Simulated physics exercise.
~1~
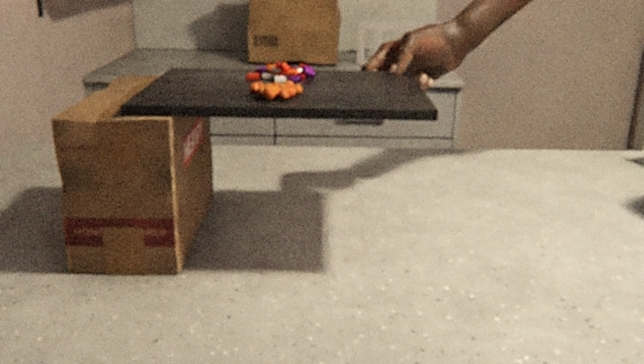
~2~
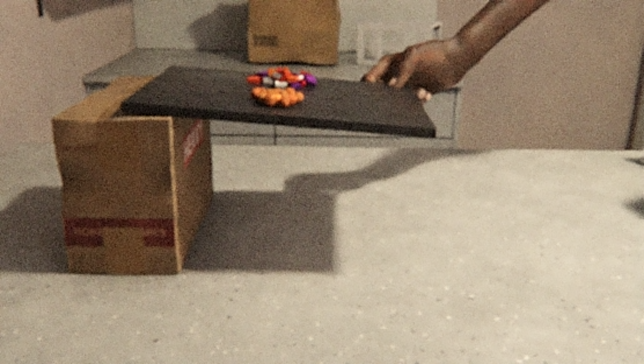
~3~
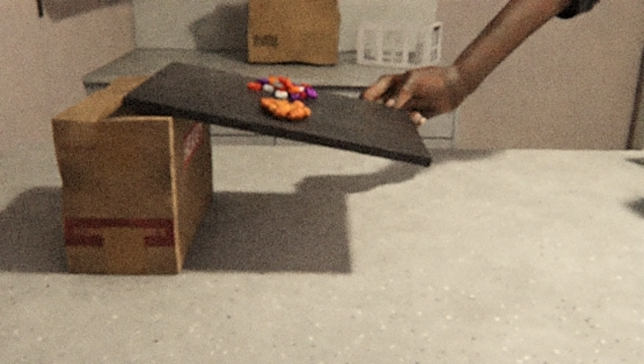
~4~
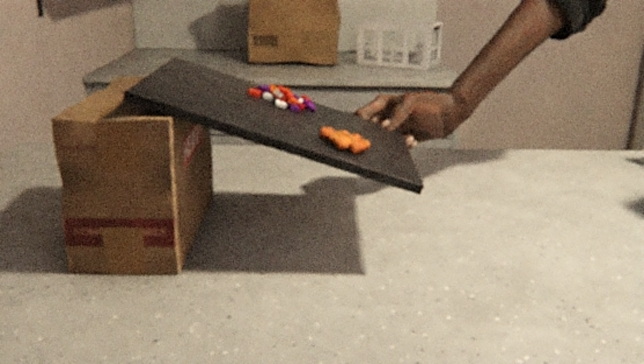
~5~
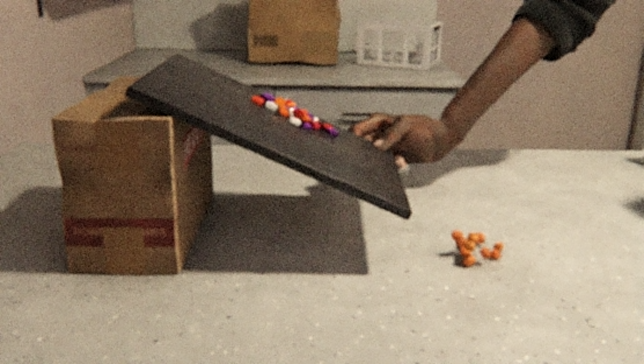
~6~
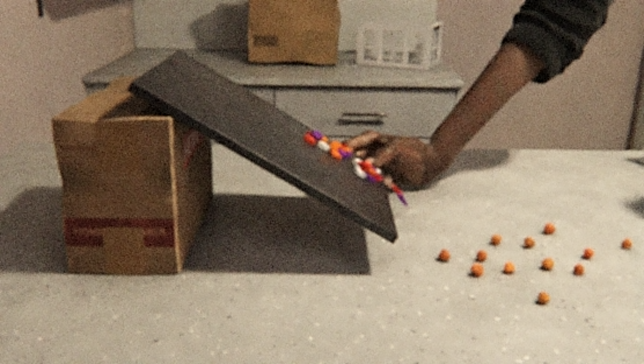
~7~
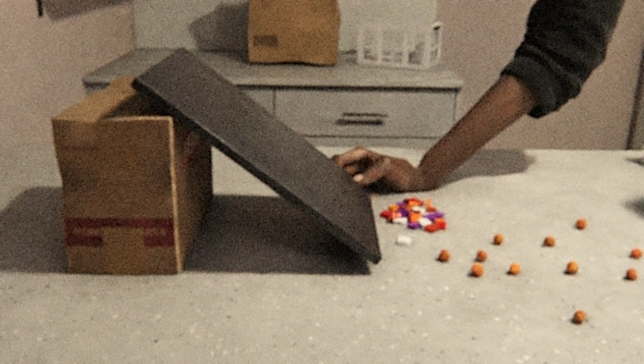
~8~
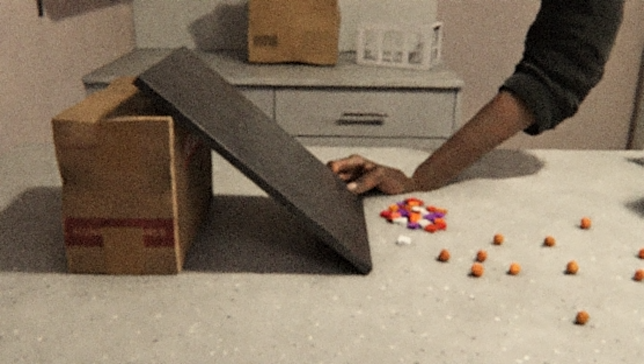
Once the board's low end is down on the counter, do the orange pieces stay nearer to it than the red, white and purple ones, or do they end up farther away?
The orange pieces end up farther away, scattered out to the right across the counter. The red, white and purple ones lie in a bunch close to the board's low end.
